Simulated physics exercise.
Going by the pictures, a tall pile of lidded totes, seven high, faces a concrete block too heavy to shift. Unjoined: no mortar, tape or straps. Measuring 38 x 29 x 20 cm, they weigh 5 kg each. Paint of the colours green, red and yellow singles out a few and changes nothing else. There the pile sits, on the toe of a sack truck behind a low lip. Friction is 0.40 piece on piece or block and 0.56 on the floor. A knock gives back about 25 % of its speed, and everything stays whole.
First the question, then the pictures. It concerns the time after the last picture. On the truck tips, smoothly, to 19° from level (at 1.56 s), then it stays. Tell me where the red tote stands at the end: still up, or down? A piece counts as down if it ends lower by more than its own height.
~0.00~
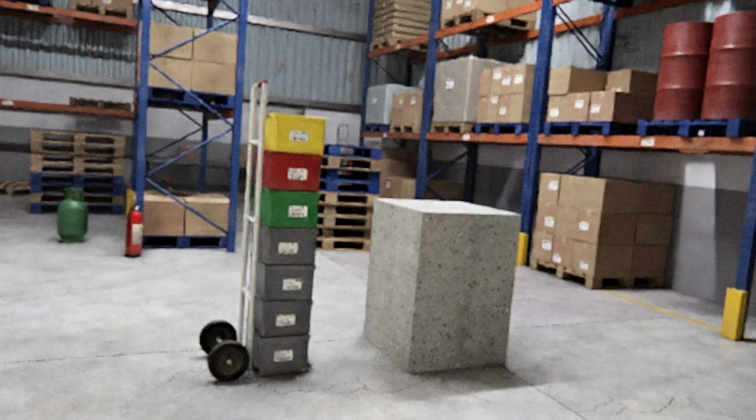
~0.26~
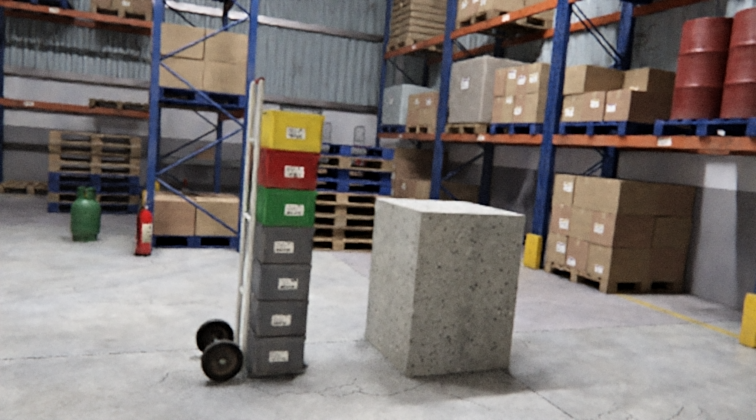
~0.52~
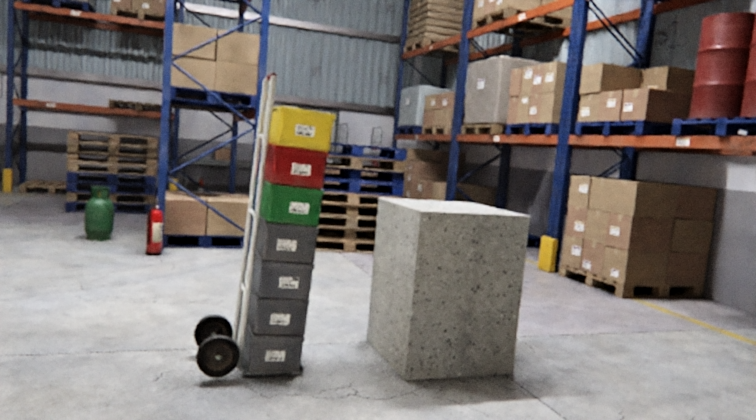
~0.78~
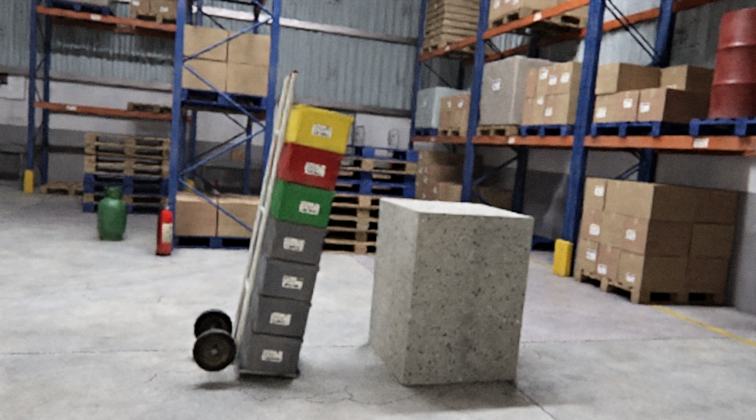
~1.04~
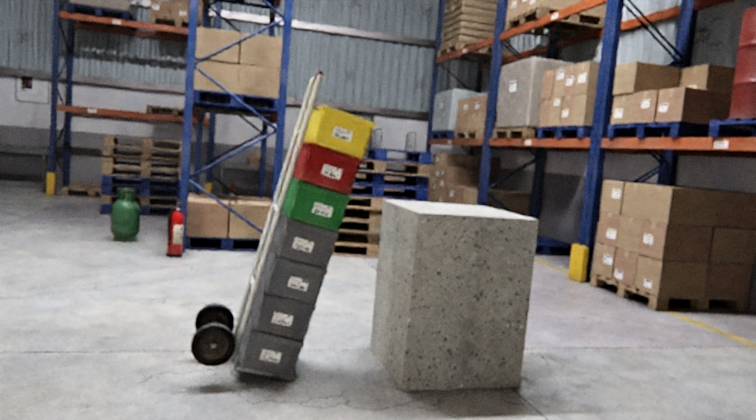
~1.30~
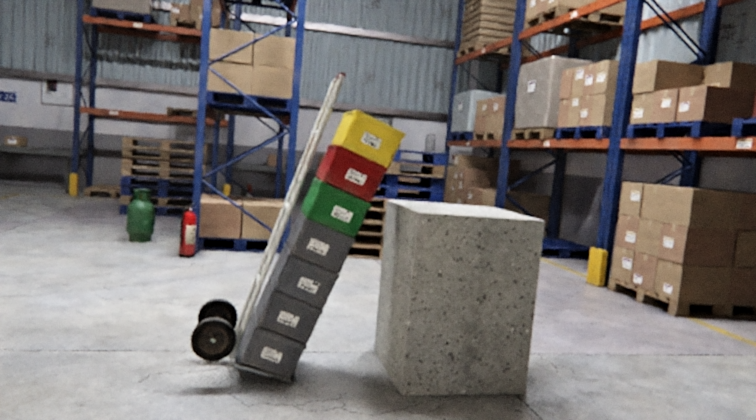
At the end the red tote is still up.
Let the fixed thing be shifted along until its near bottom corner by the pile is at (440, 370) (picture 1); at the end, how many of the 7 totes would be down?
2.
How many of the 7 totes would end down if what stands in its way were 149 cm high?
You'd end up with 0 of them.
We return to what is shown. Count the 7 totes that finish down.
I count 1.
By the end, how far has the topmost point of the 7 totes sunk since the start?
20 cm.
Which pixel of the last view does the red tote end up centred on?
Look around pixel (384, 187) in the last frame.
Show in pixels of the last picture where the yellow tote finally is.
I'd say its middle settles close to (476, 185).
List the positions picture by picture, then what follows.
In the first picture (places mark the middle of the side facing us; the camera moves round a little), truck frame (262, 143) 0° forward; red tote (296, 173); green tote (294, 210); yellow tote (301, 135); nothing disturbed.
The second picture shows truck frame (258, 141) 0° forward; red tote (293, 171).
The third picture shows truck frame (266, 136) 3° forward; red tote (300, 168) leaning 3°; yellow tote (307, 130) leaning 3°; steepest lean 3°, the tote at (286, 282); 7 disturbed, none down.
The fourth picture shows truck frame (283, 133) 8° forward; red tote (314, 168) leaning 8°; yellow tote (324, 130) leaning 8°; 7 disturbed, none down.
The fifth picture shows truck frame (303, 133) 13° forward; red tote (331, 170) leaning 13°; yellow tote (344, 133) leaning 13°; 7 disturbed, none down.
The sixth picture shows truck frame (320, 132) 17° forward; red tote (355, 175) leaning 20°; yellow tote (373, 140) leaning 20°; green tote (339, 211) leaning 20°; 7 disturbed, none down.
After 1.38 s, none of the 7 totes down, 7 disturbed; red tote leaning 23°; yellow tote leaning 23°.
After 1.48 s, none of the 7 totes down, 7 disturbed; red tote leaning 28°, 6 cm lower; yellow tote leaning 28°, 9 cm lower.
After 1.72 s, none of the 7 totes down, 7 disturbed; red tote leaning 33°, 8 cm lower; yellow tote leaning 41°, 19 cm lower.
At rest (2.6 s), 1 of the 7 totes down; red tote leaning 33°, 7 cm lower; yellow tote on its side; green tote leaning 33°, 7 cm lower. As the last picture would show them, middles, red tote near (384, 187), yellow tote near (476, 185).
